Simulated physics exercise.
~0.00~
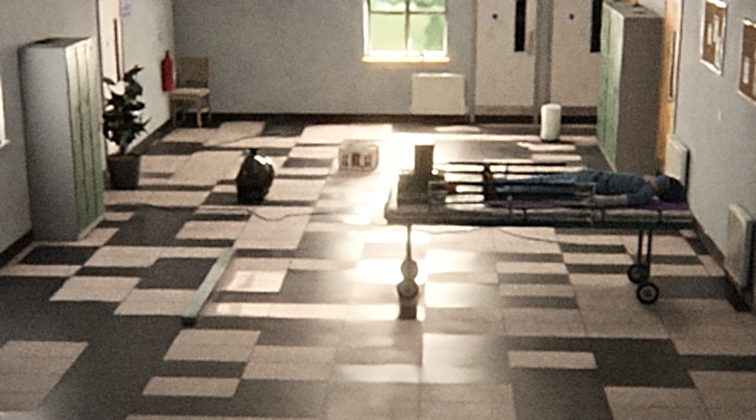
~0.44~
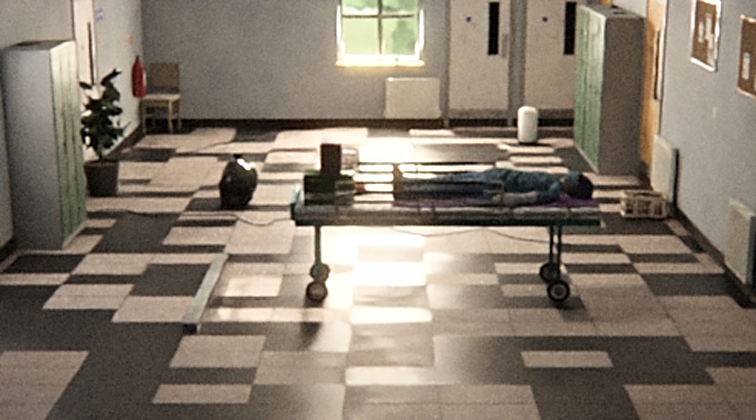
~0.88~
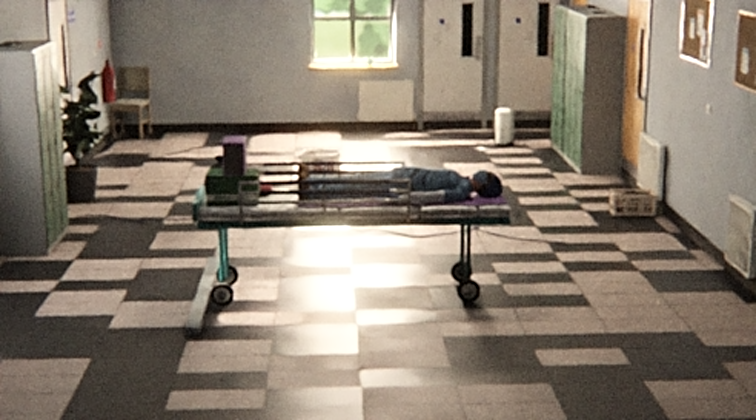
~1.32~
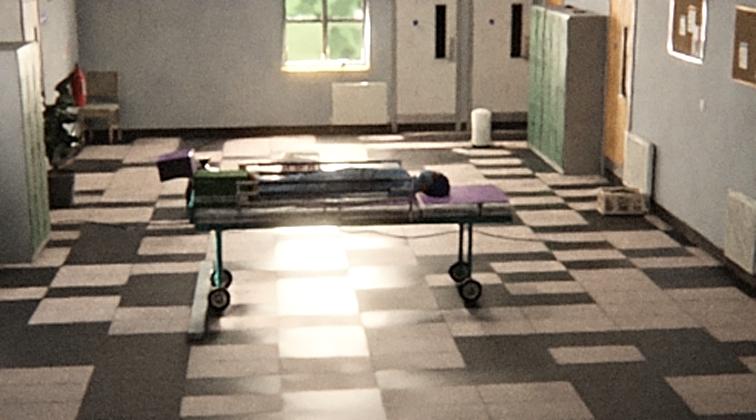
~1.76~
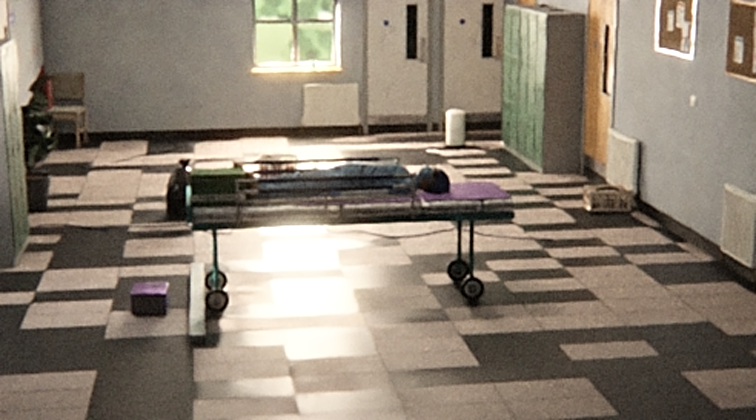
The clip opens on a sunlit corridor with a checkered floor, where a wheeled trolley carries a limp person in blue lying flat, with a green bag and a dark purple monitor near the left end. The trolley rolls left toward a low sill lying across the floor, while the view drifts slightly sideways. At the sill it stops dead, and the person slides left along the top, uncovering a purple sheet behind the head. The monitor tips over and drops off the left end. It finishes on the floor beyond the sill, while the person and green bag remain aboard the still trolley.
